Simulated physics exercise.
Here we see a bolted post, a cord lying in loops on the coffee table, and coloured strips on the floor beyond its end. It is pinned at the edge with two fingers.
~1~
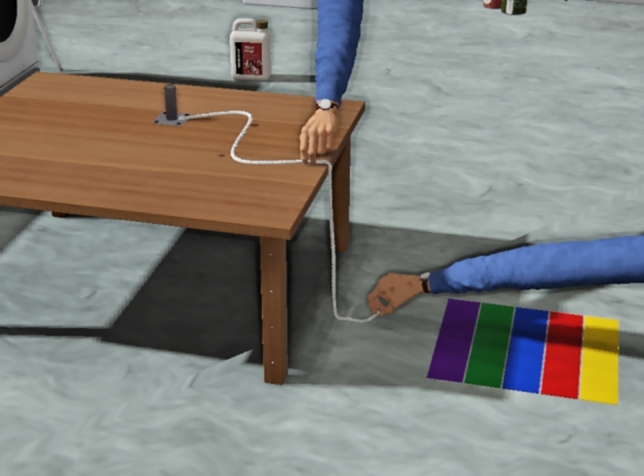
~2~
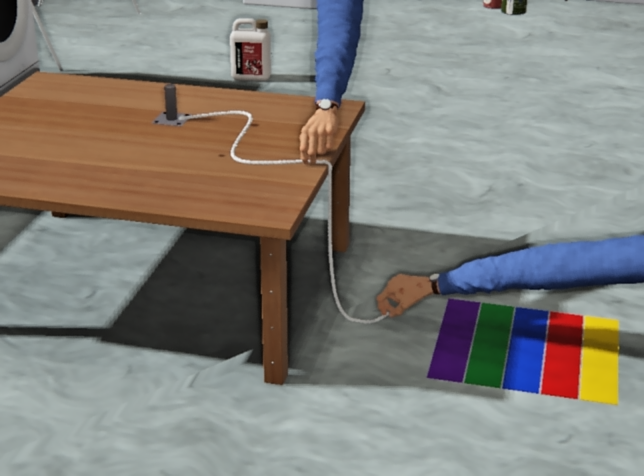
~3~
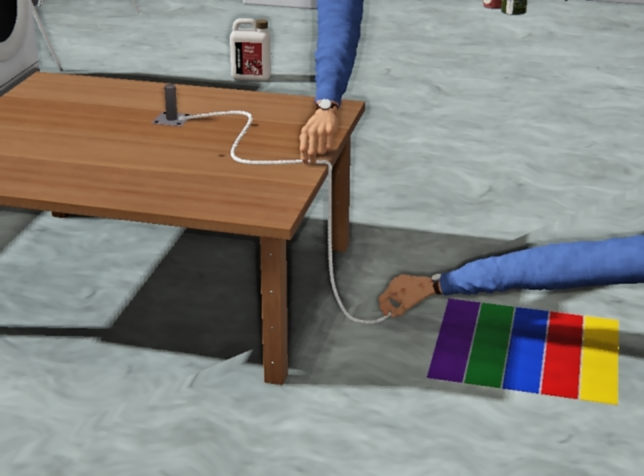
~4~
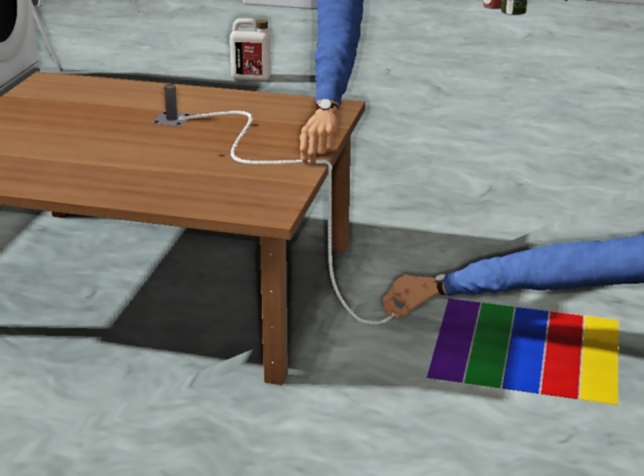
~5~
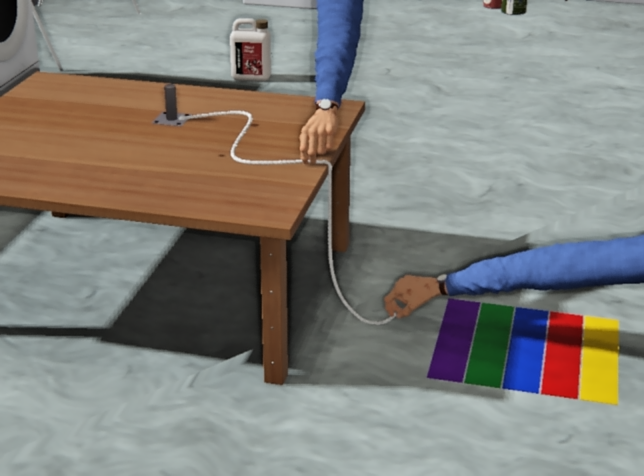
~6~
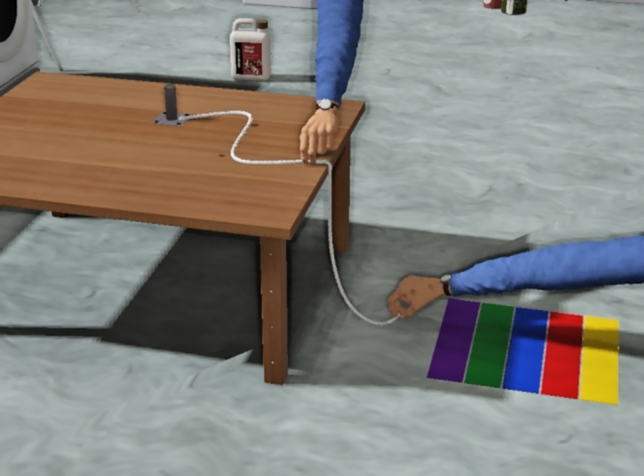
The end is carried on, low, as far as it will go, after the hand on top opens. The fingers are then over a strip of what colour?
A yellow strip.
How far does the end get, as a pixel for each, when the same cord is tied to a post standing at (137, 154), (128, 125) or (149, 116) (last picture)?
Going through the tries, you get (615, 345), then (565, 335), then (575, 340).
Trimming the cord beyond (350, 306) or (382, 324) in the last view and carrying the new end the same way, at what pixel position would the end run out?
(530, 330) and (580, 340).
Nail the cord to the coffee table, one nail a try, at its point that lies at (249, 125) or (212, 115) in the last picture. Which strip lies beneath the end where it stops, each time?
Red; yellow.
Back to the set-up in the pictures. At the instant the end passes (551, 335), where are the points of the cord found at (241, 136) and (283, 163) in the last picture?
First: (292, 141). Second: (352, 206).
Soon after, end near (551, 335); over red.
After that, end near (587, 339); over yellow.
At the stop, end near (608, 342); over yellow. It gets as far as the yellow strip.
